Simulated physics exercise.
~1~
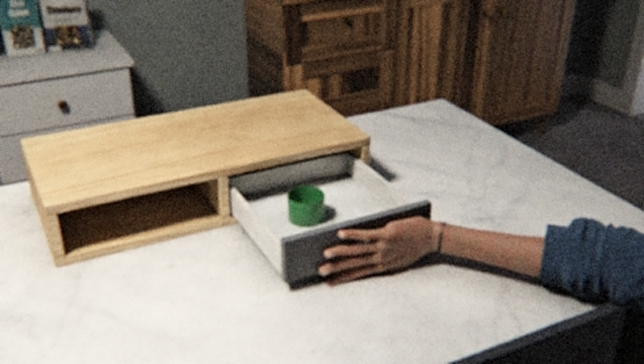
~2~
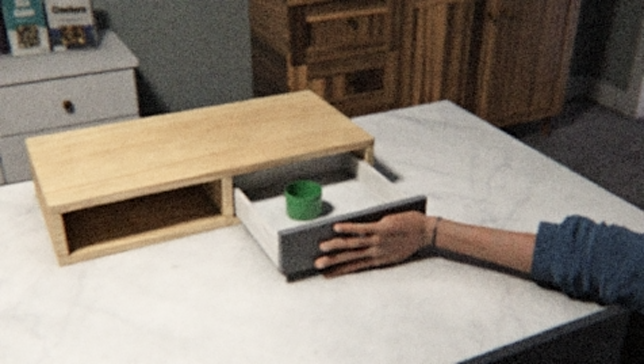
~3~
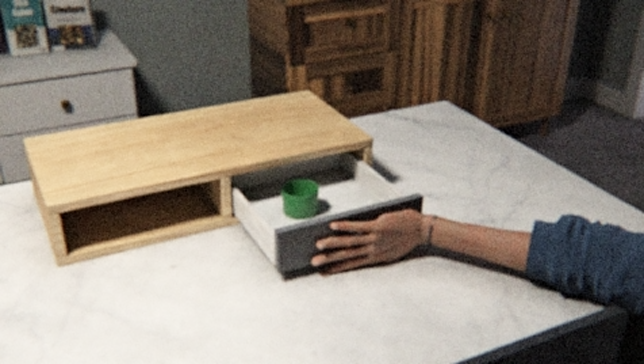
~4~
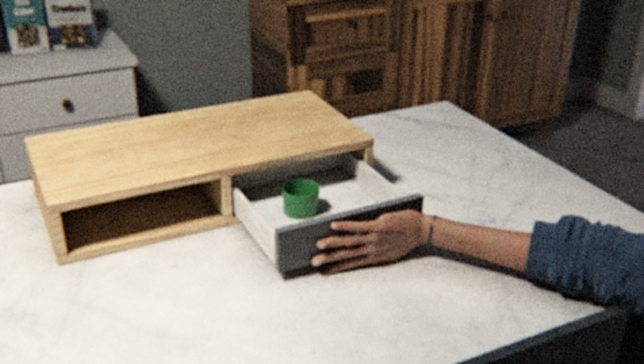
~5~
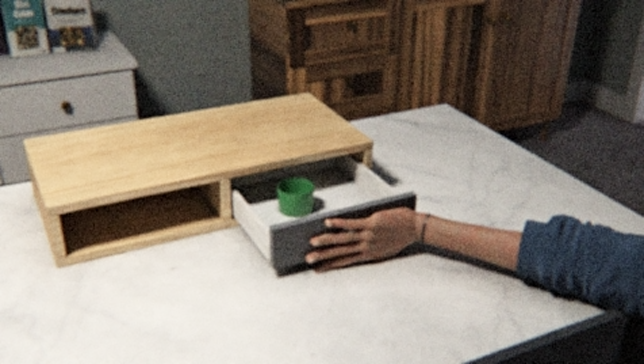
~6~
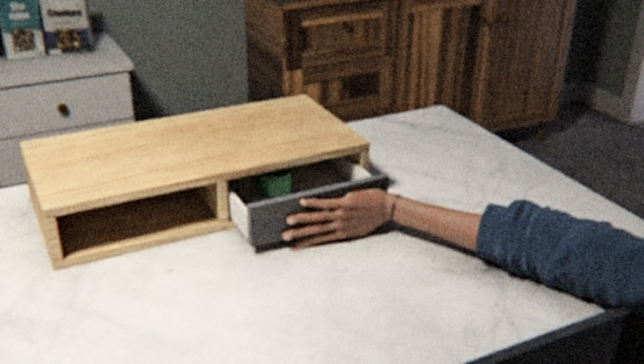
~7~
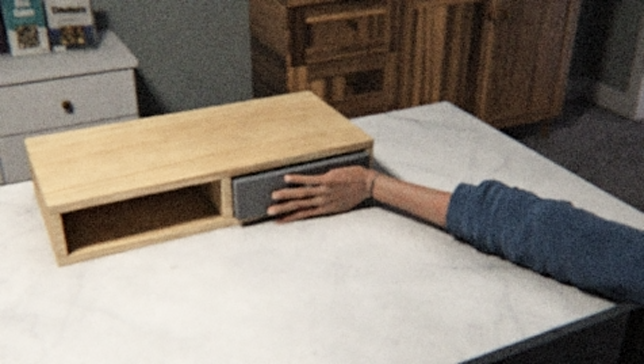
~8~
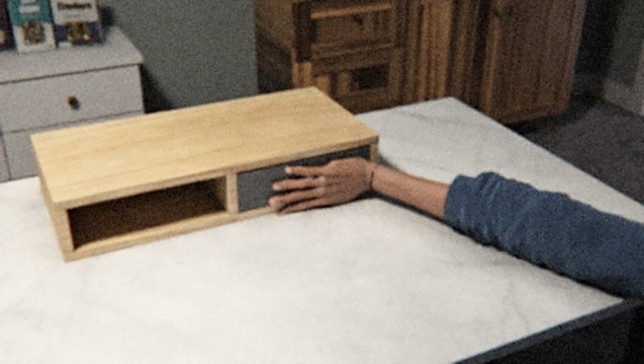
A grey-fronted drawer stands open on the right side of a low, light wooden chest on a white marbled table, seen from above at a slight angle by a gently swaying camera. A small green cup sits inside it, while the left compartment is open and empty. A hand in a blue sleeve, reaching from the right, rests on the drawer front and eases it inward slightly, then almost pauses. The hand then pushes it farther, carrying the cup back under the top until it disappears. The drawer ends fully shut, with the hand still against its front.
